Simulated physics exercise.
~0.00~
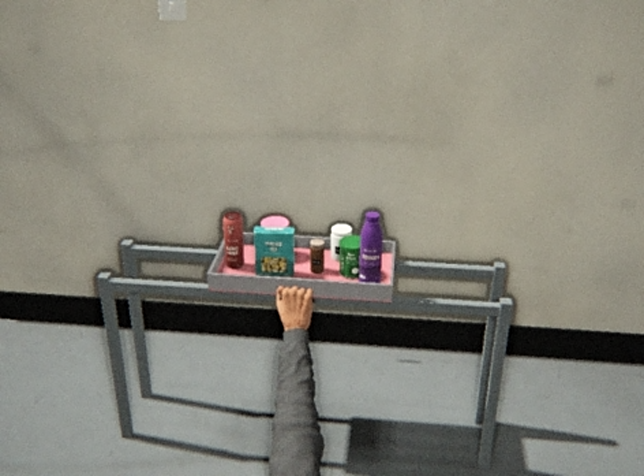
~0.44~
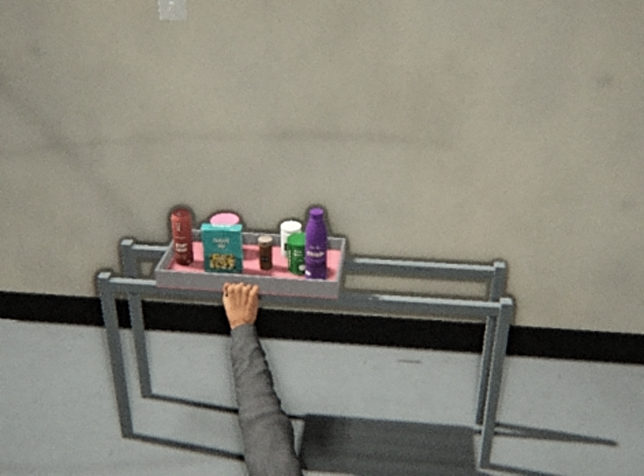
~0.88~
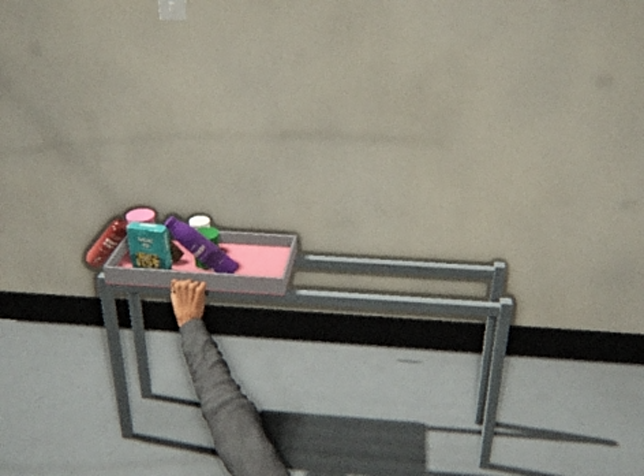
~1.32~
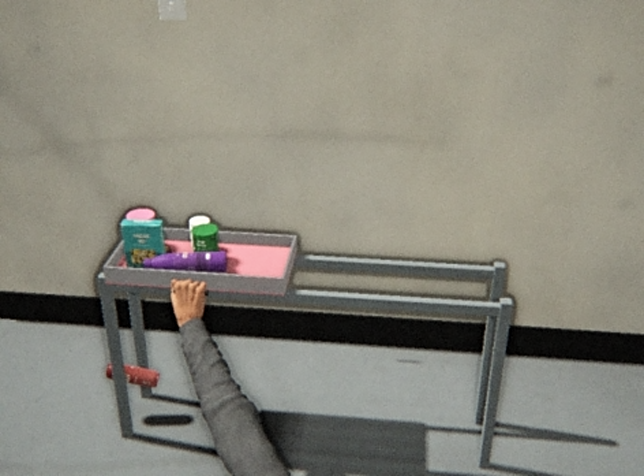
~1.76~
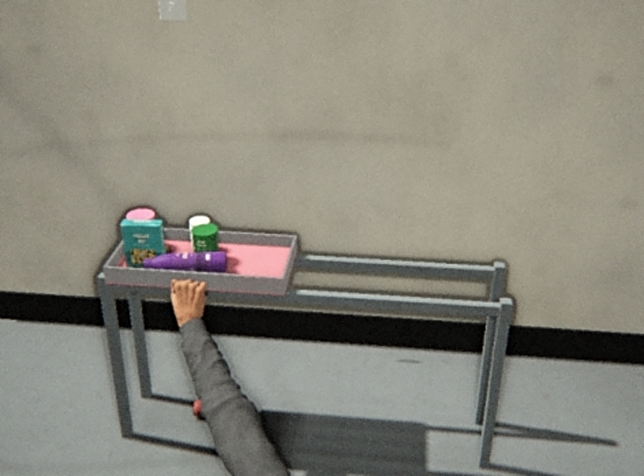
The video shows a hand sliding a shallow tray of bottles, tins and a teal packet leftward along a metal frame until it stops at the left end. The items shift and tip, the red can falls to the floor, and the purple bottle ends lying in the tray.
